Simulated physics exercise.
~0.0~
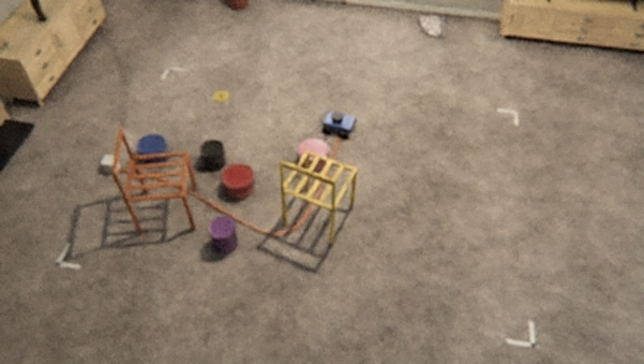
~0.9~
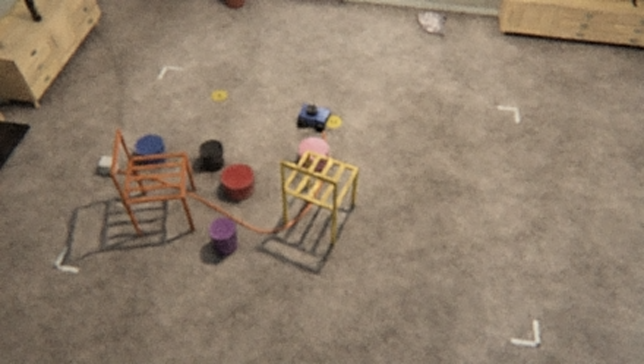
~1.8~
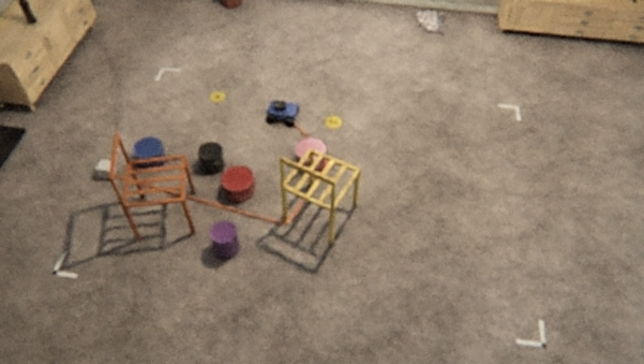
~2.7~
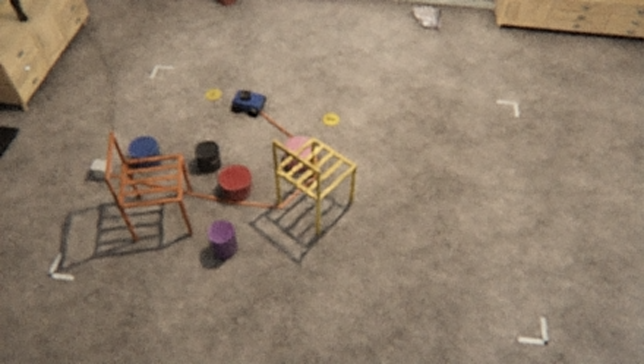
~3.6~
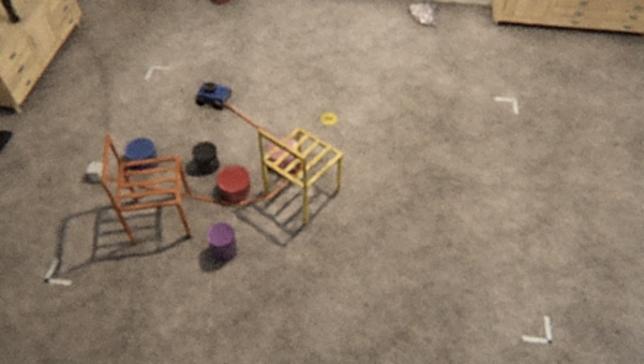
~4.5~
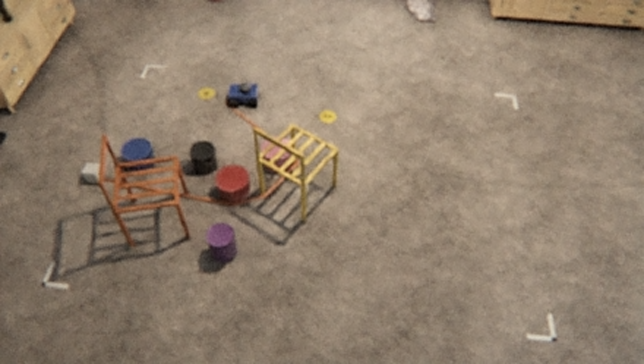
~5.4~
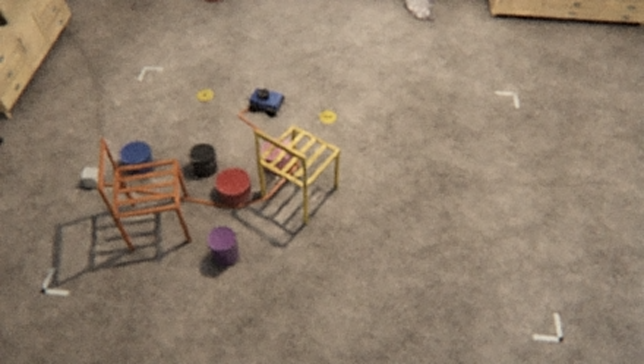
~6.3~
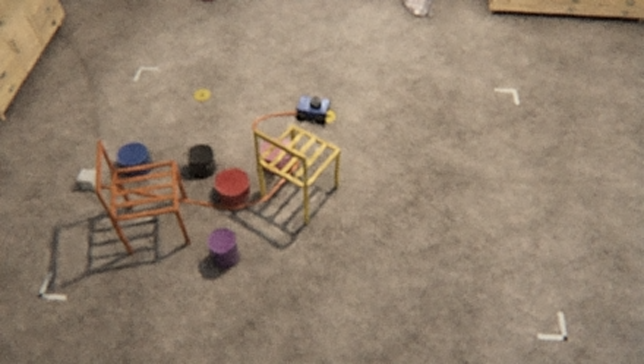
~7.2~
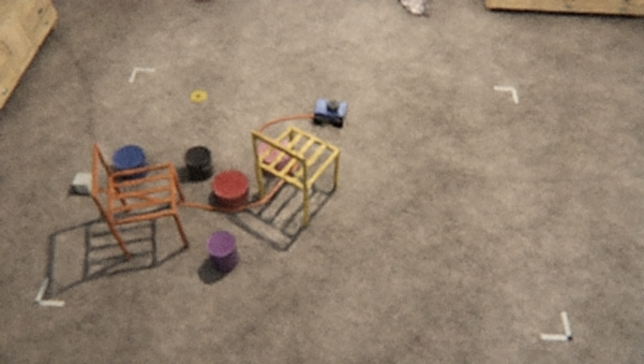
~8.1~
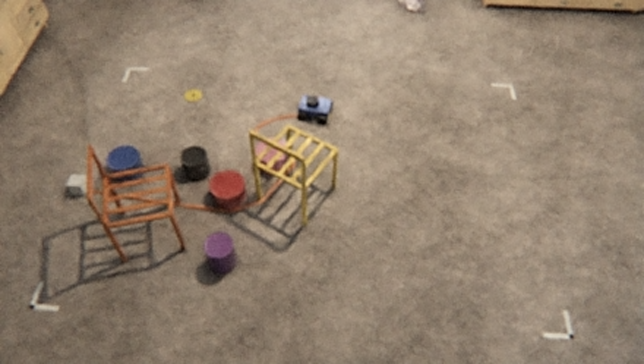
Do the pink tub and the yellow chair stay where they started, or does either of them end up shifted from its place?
Both end up shifted. The pink tub and the yellow chair move left as the cart drives left with its lead, and neither returns to its starting place.
